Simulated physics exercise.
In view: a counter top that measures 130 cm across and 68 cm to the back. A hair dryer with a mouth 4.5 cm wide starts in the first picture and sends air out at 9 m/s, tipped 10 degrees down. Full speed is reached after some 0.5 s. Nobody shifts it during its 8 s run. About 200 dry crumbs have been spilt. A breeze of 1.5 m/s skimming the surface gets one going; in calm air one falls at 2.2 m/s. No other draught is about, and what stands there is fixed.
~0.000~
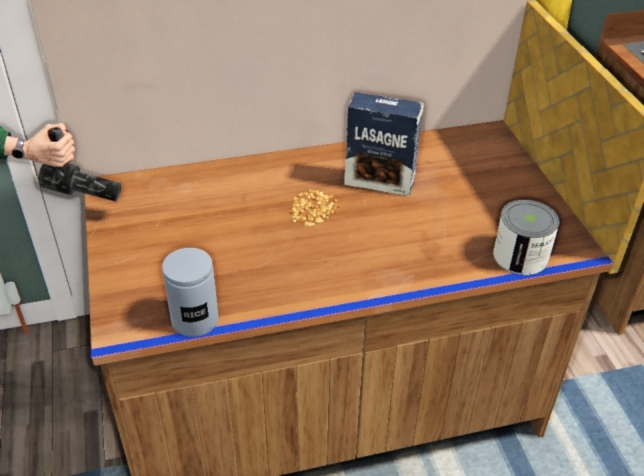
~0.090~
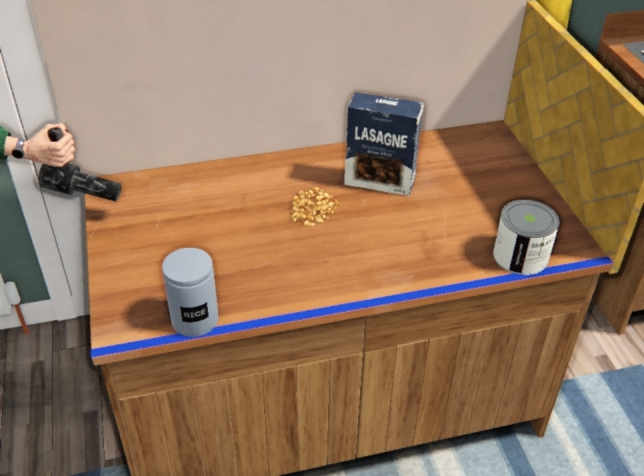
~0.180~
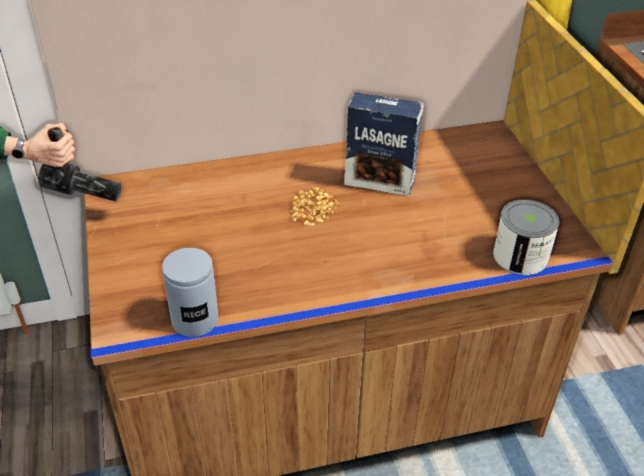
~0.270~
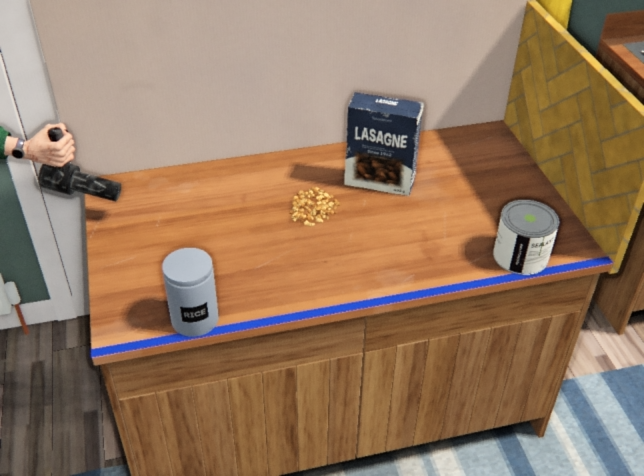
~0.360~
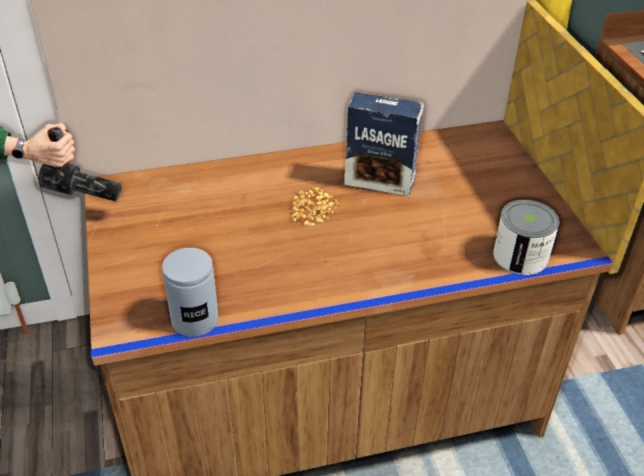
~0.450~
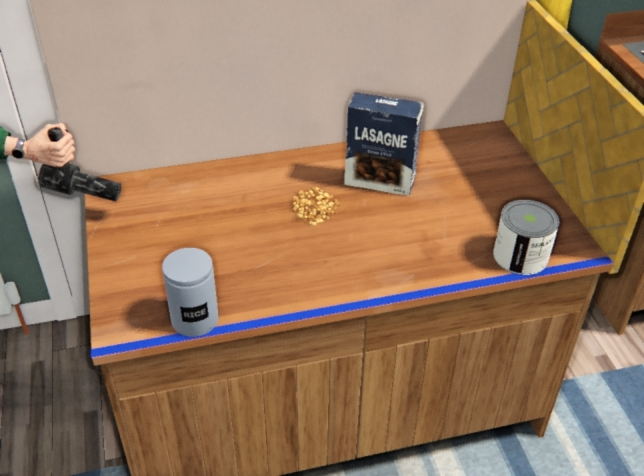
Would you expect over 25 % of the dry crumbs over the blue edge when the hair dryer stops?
Answer: No.
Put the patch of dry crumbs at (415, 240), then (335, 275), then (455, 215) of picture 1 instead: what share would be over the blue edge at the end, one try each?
In turn about 60 %, 100 %, 15 %.
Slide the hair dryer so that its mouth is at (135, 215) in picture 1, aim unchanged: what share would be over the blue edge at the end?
In that case some 0 per cent.
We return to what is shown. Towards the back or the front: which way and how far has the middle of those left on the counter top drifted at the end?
Towards the front, some 5 cm.
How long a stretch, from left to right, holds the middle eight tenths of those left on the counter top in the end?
Roughly 60 cm.
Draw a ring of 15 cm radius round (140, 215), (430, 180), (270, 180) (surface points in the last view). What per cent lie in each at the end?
In turn about 0 %, 15 %, 1 %.
After 1.6 s the count stands so, 0 % are over the blue edge; the middle of those still in play is near (506, 185).
After 2.6 s the count stands so, 0 % are over the blue edge; the middle of those still in play is near (520, 184).
After 4.4 s the count stands so, 0 % are over the blue edge; the middle of those still in play is near (523, 183).
After 8.0 s, at the end, 0 % are over the blue edge; the middle of those still in play is near (523, 183).
